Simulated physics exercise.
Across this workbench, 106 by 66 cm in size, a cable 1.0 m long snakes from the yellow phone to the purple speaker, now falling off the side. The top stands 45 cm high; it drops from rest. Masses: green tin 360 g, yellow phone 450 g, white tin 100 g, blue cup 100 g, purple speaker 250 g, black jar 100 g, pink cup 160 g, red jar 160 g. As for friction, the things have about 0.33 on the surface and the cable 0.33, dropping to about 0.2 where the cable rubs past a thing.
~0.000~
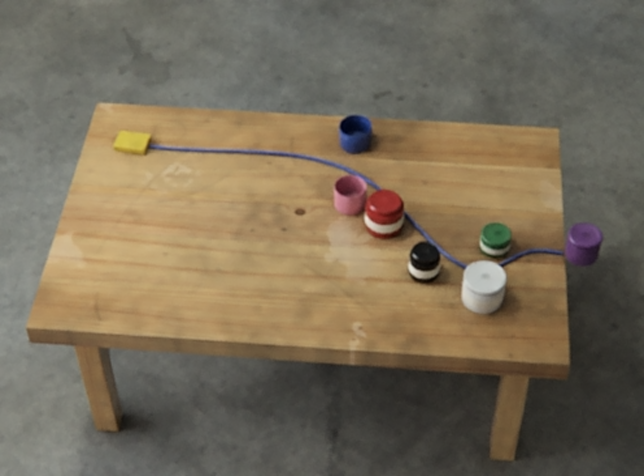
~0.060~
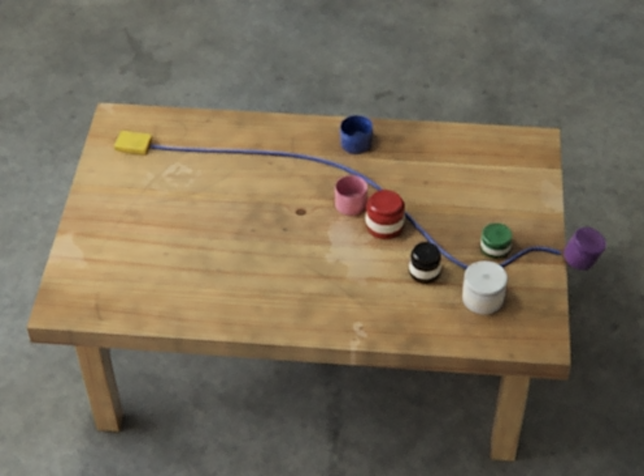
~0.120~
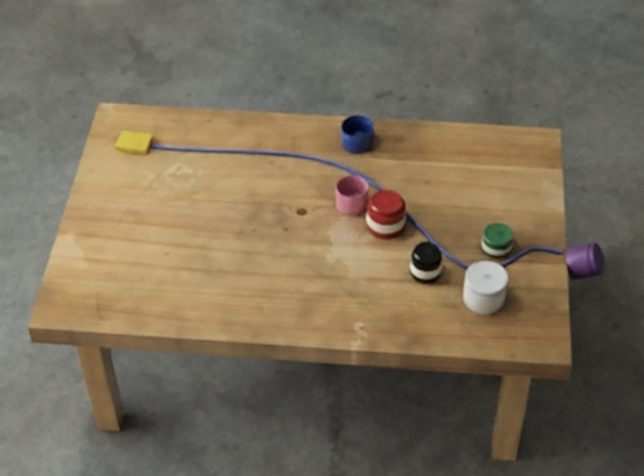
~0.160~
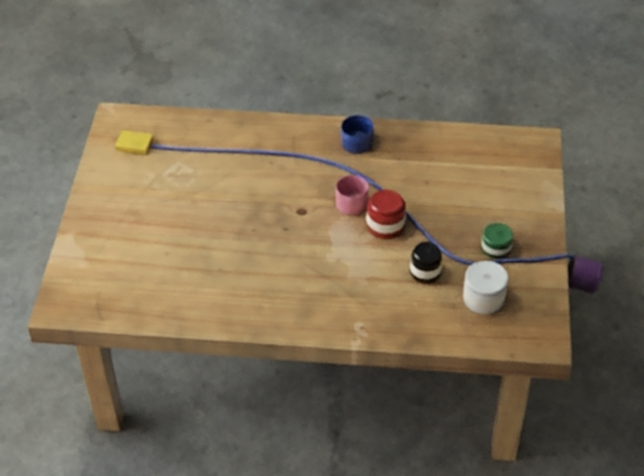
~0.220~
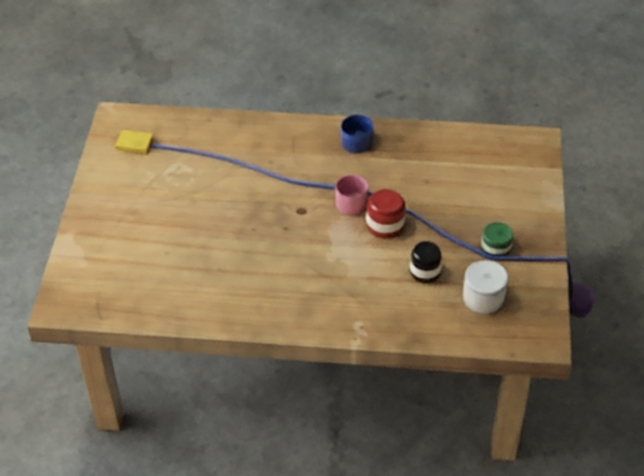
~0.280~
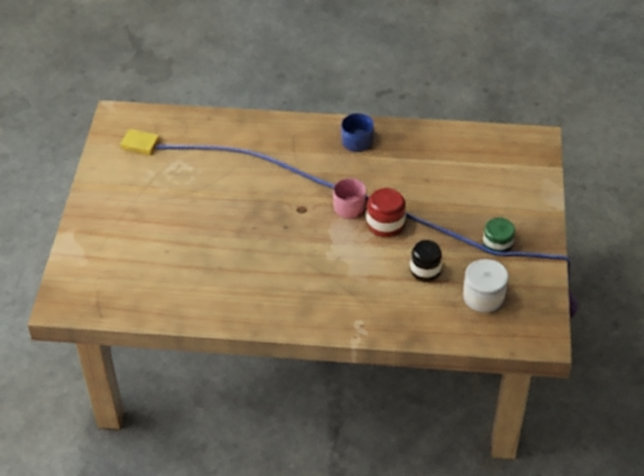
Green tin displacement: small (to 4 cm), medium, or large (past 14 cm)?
Small.
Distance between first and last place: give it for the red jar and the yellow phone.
Final offset from start: Red jar = 0 cm, yellow phone = 4 cm.
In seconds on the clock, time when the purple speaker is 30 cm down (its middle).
On the clock: Not at all.
At 0.5 s, the cable's tail end at (165, 150); green tin 2 cm off its start, purple speaker over the edge, yellow phone 4 cm off its start.
At 0.7 s, the cable's tail end at (165, 150); green tin 2 cm off its start, yellow phone 4 cm off its start, purple speaker over the edge.
At 1.0 s, the cable's tail end at (165, 150); green tin 2 cm off its start at (501, 226), yellow phone 4 cm off its start at (149, 142), pink cup 3 cm off its start at (348, 194).
At 1.2 s, the cable's tail end at (165, 150); green tin 2 cm off its start, purple speaker over the edge, yellow phone 4 cm off its start.
At 2.4 s, the cable's tail end at (165, 150); green tin 2 cm off its start at (501, 226), yellow phone 4 cm off its start at (149, 142), purple speaker over the edge, pink cup 3 cm off its start at (348, 194).
